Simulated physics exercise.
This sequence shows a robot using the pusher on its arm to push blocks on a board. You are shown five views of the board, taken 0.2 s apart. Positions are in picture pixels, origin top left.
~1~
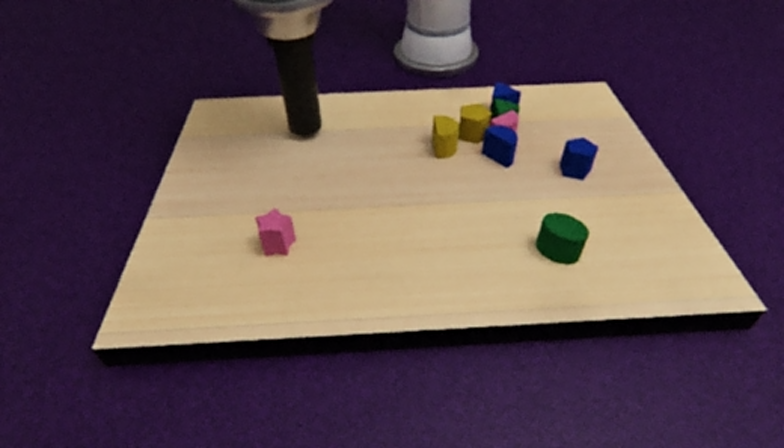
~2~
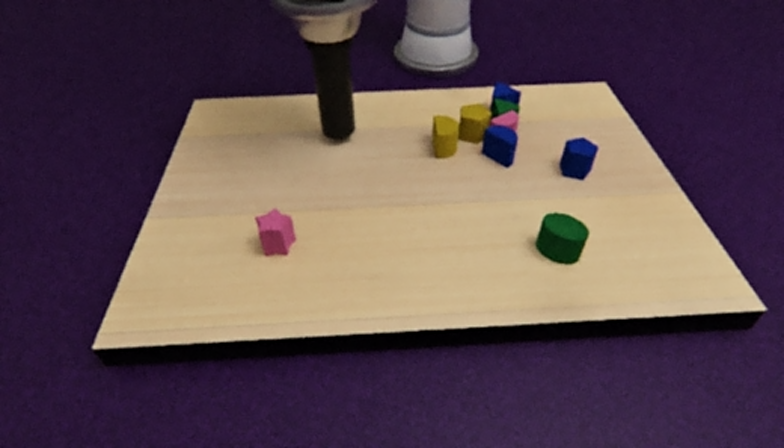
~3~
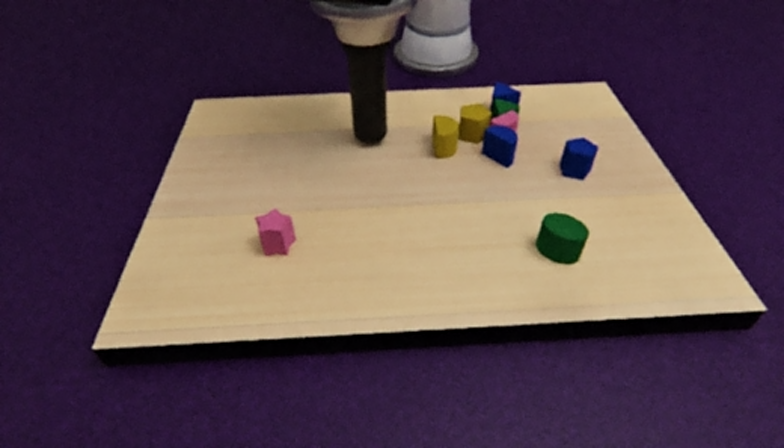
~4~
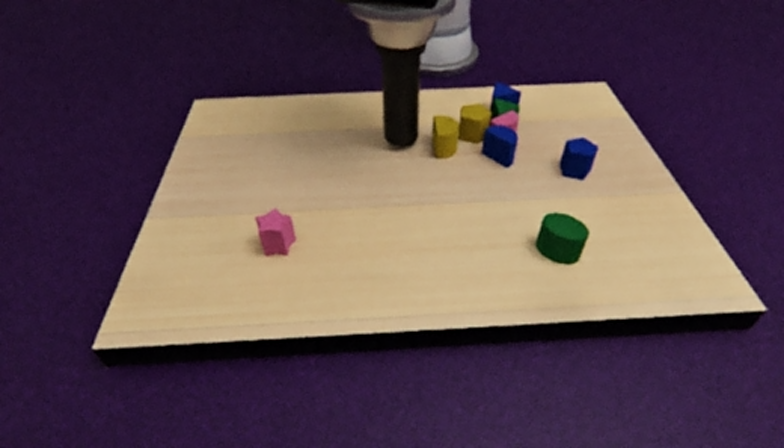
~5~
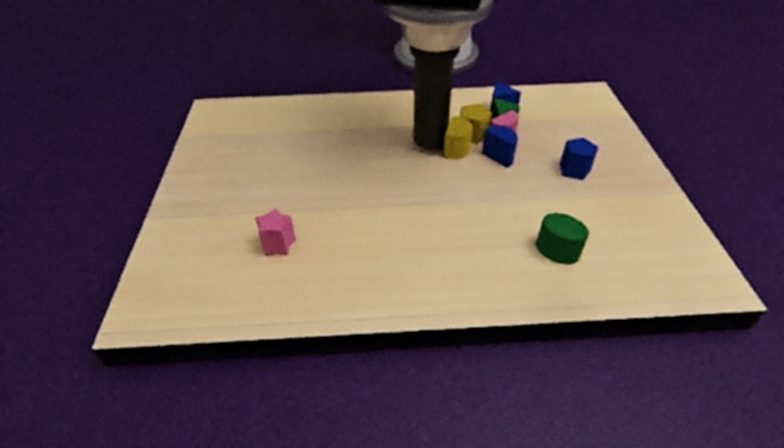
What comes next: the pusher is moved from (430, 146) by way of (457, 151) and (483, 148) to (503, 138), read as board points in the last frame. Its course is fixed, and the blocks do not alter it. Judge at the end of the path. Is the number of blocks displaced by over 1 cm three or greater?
It seems so.
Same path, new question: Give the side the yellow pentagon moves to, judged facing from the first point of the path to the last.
Left.
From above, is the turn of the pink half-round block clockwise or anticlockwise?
It goes anticlockwise.
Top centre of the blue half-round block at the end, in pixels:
It will likely be found at (545, 139).
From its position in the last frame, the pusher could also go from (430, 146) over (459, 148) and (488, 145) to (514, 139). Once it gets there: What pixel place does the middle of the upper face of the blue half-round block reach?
I'd place it at (548, 141), taking the centre of its top.
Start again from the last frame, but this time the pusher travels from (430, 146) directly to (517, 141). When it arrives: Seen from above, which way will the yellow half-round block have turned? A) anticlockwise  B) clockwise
(B)
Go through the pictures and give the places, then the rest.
The first picture shows pusher tip (306, 126); block tops, yellow half-round block (446, 124); yellow pentagon (475, 111); blue half-round block (504, 133); green triangular block (505, 105); pink half-round block (507, 118).
The second picture shows pusher (339, 130); blocks unchanged.
The third picture shows pusher (371, 133); blocks unchanged.
The fourth picture shows pusher (401, 136); blocks unchanged.
The fifth picture shows pusher (430, 139); yellow half-round block (459, 126); yellow pentagon (475, 111); blue half-round block (504, 133); green triangular block (505, 105); pink half-round block (507, 118).
On the path given first. Halfway along, pusher (472, 144); yellow half-round block (503, 130); yellow pentagon (479, 109), turned 15° anticlockwise; blue half-round block (526, 135), turned 55° clockwise; pink half-round block (518, 116), turned 15° anticlockwise.
At the end, pusher (505, 131); yellow half-round block (527, 129), turned 25° clockwise; yellow pentagon (482, 102), turned 55° anticlockwise; blue half-round block (545, 139), turned 85° clockwise; green triangular block (511, 99), turned 45° anticlockwise; pink half-round block (534, 110), turned 60° anticlockwise.
